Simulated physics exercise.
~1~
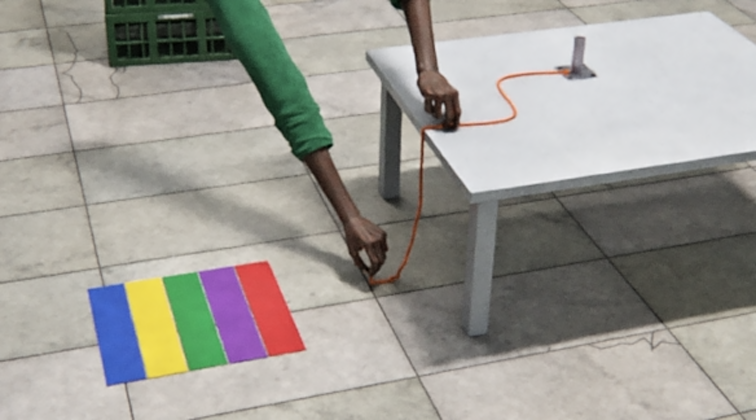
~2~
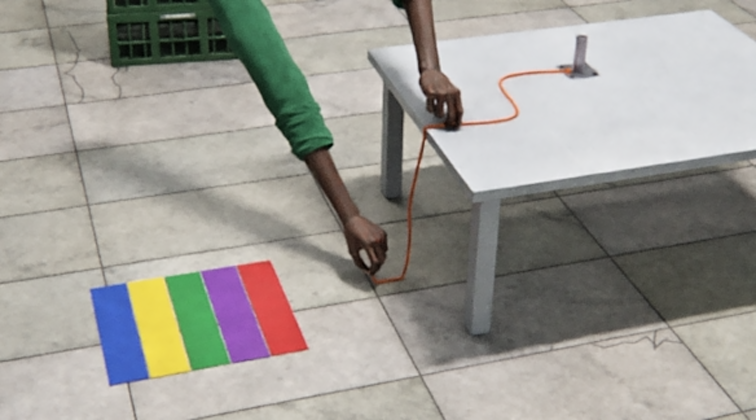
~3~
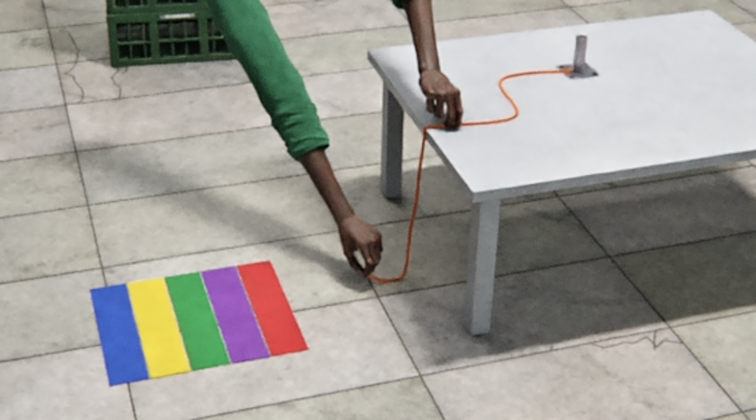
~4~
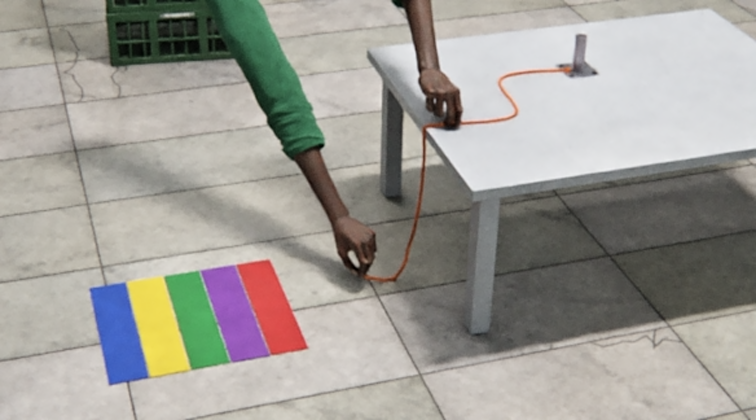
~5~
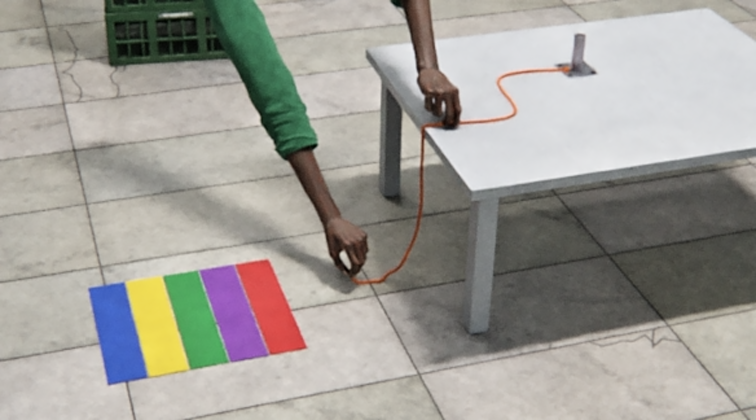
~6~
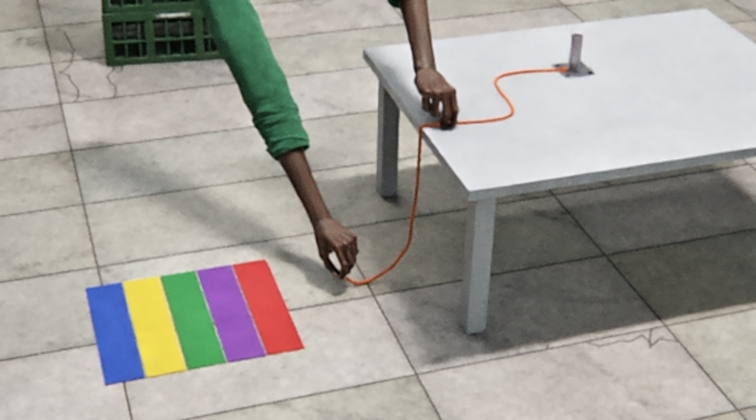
On a pale tiled floor beside a white table, one hand pinched an orange cord at the table's edge while the other drew its lower end slightly left, on the side where five coloured strips lay.
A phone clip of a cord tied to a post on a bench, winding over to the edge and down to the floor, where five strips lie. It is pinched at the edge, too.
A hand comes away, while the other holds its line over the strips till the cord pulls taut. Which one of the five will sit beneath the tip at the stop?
The green strip will.
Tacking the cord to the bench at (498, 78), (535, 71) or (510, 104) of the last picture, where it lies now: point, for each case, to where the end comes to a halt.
Expect roughly (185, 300) for the first, (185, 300) for the second and (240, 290) for the third.
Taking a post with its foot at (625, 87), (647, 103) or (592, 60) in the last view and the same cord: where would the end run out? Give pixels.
Estimated pixels per try: (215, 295); (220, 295); (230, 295).
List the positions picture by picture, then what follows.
The first picture shows end (369, 272); red (281, 336); purple (242, 342); green (203, 349); yellow (163, 356); blue (123, 363).
The second picture shows end (369, 272); cord through (535, 73) (505, 93) (499, 121) (425, 135) (411, 201) (406, 266).
The third picture shows end (364, 273).
The fourth picture shows end (358, 273); cord through (534, 72) (504, 92) (498, 120) (424, 134) (420, 199) (404, 265).
The fifth picture shows end (350, 274).
The sixth picture shows end (340, 275); cord through (530, 72) (500, 92) (494, 120) (420, 134) (415, 199) (395, 264).
A little later, end near (239, 292); over purple.
Next, end near (203, 298); over green.
When it is tight, end near (183, 301); over green. It gets as far as the green strip.
